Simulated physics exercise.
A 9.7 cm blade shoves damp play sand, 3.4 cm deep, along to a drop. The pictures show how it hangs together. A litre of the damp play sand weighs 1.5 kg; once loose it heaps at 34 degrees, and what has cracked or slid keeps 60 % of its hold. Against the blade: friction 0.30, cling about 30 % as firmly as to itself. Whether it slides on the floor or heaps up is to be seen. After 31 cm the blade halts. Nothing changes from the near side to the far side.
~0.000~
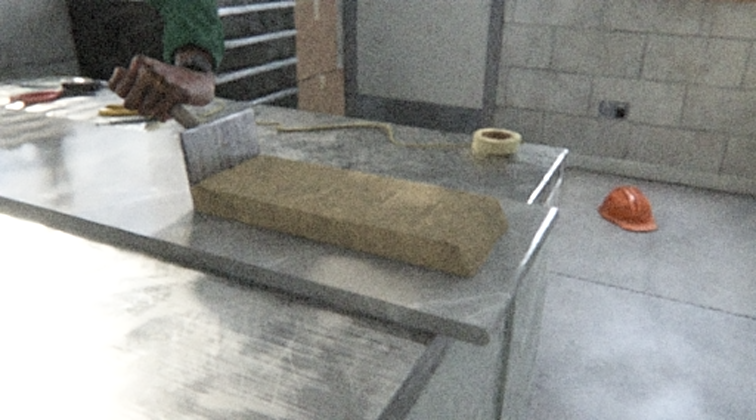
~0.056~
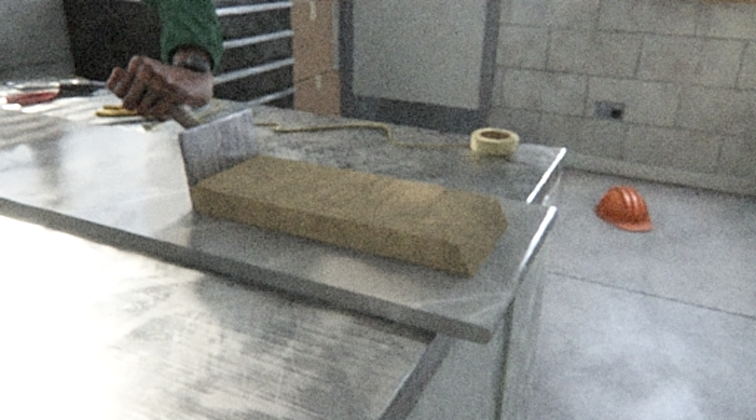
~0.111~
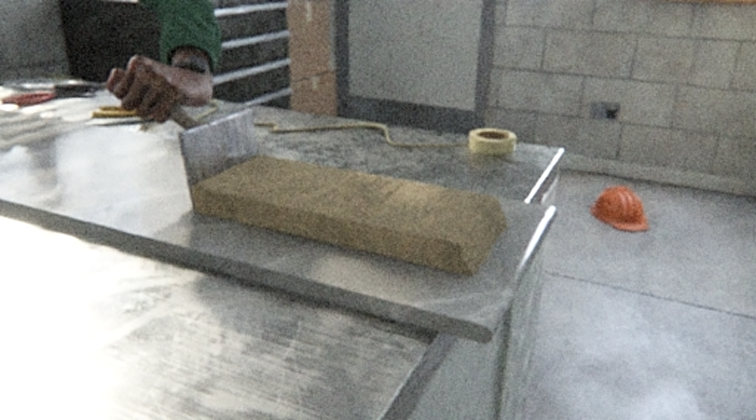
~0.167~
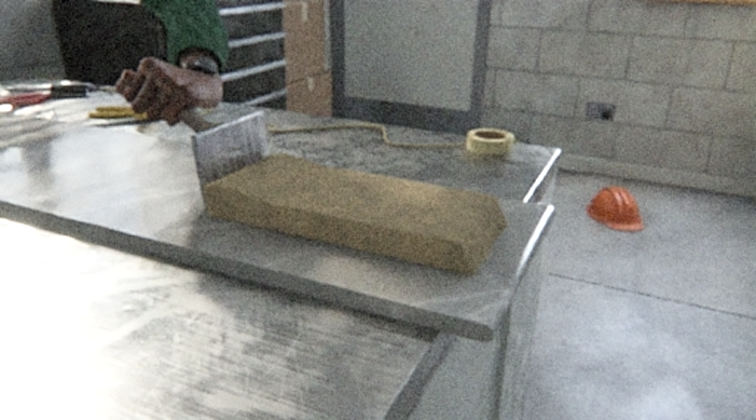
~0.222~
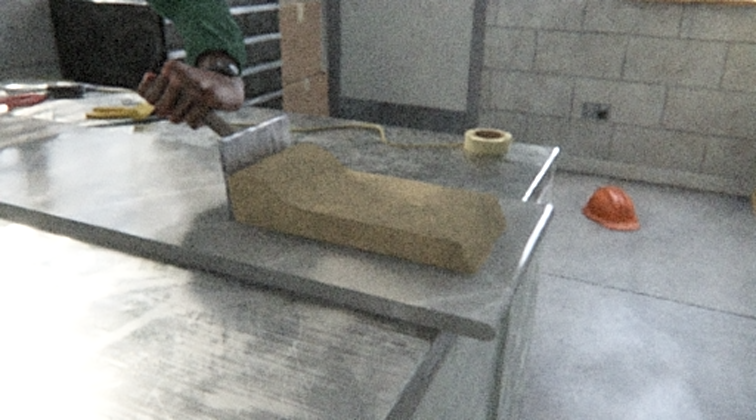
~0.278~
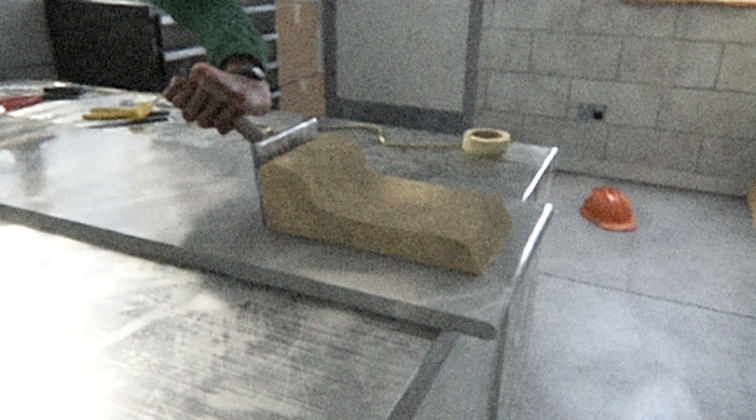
In a workshop with a grey block wall and concrete floor, a slightly shifting camera looks down across a metal-topped bench. A flat slab of damp tan sand lies on it, with a metal blade at its left end, a roll of tape behind and an orange hard hat on the floor at right. A green-sleeved hand, at first nearly still, pushes the blade rightward, heaping the sand against it while the far end barely moves.
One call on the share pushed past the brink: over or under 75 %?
The result is under 75 %.
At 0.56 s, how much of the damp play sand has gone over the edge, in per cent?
About 18 %.
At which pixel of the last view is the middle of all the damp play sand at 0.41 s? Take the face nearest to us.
Around (425, 238).
After 0.41 s, 0 % has gone over the edge.
After 0.56 s, 17 % has gone over the edge.
After 0.71 s, 42 % has gone over the edge.
After 0.87 s, 42 % has gone over the edge.
After 1.09 s, at the end, 42 % has gone over the edge.
